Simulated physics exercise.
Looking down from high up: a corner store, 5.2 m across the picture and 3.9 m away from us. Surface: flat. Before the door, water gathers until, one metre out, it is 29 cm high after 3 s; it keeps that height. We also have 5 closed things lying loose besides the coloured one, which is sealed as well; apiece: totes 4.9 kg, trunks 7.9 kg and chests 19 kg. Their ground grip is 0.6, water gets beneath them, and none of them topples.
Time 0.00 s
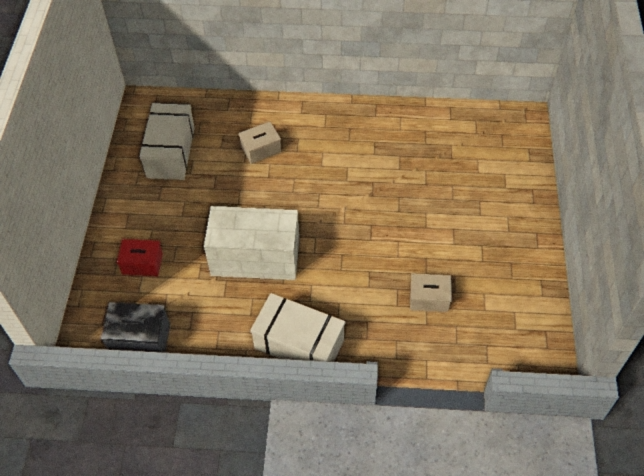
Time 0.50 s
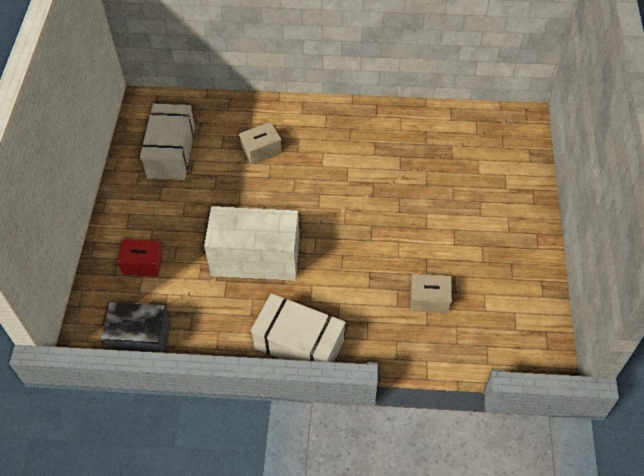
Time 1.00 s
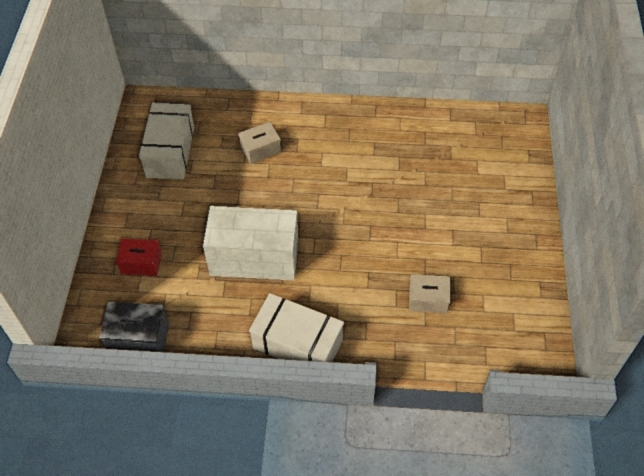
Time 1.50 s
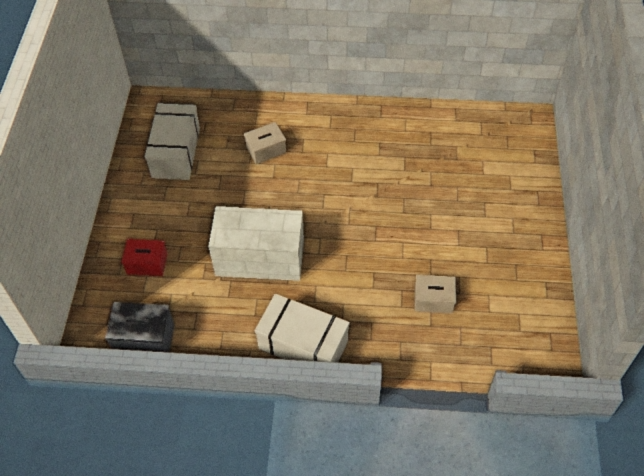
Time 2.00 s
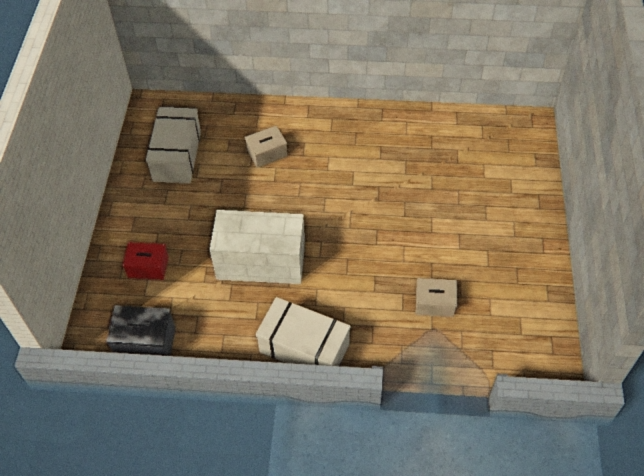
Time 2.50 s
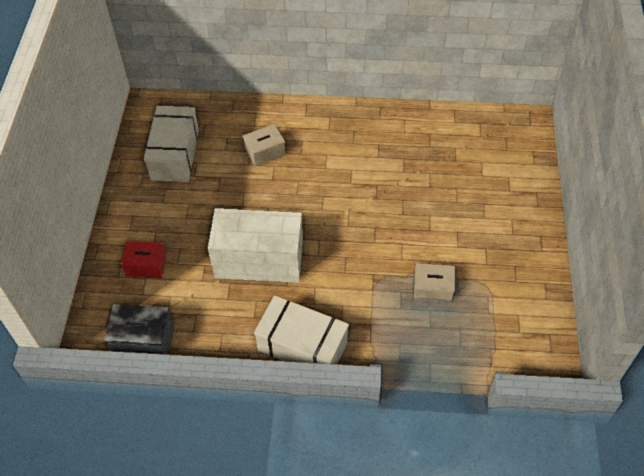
To begin with, a red box and several pale and dark boxes and blocks sit on a wooden floor inside a walled room, while water spreads over the paving outside. The water then covers the doorstep, enters through the front gap and fans across the boards, and the small box nearest the doorway shifts slightly.
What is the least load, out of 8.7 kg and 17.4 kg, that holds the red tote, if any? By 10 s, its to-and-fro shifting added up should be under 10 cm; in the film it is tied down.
Only the larger figure is plenty.
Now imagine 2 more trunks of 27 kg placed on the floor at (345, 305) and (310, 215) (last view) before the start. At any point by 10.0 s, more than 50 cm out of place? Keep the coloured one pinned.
Below the mark, then below the mark.
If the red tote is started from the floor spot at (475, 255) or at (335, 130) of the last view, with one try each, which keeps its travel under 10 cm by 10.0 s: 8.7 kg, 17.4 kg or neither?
One by one: Neither mass suffices; neither mass suffices.
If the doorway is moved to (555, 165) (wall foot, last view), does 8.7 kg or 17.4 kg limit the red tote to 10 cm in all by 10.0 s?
Short version: Neither mass is sufficient.
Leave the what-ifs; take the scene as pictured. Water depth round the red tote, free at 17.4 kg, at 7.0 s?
Something like 1 centimetres.
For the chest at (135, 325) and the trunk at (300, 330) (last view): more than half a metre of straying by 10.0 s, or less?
Object 1: Not surpassed, object 2: Not surpassed.
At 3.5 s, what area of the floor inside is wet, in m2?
The covered patch comes to about 6.5 m2.
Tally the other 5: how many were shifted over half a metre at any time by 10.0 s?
It works out to 3.
After 3.5 s the red tote would be 0 cm from its start with 8.7 kg and 0 cm from its start with 17.4 kg; 0 cm of water round it then.
After 4.5 s the red tote would be 0 cm from its start with 8.7 kg and 0 cm from its start with 17.4 kg; 0 cm of water round it then.
After 7.0 s the red tote would be 0 cm from its start with 8.7 kg and 0 cm from its start with 17.4 kg; 1 cm of water round it then.
After 10.0 s the red tote would be 32 cm from its start with 8.7 kg and 4 cm from its start with 17.4 kg; 7 cm of water round it then.
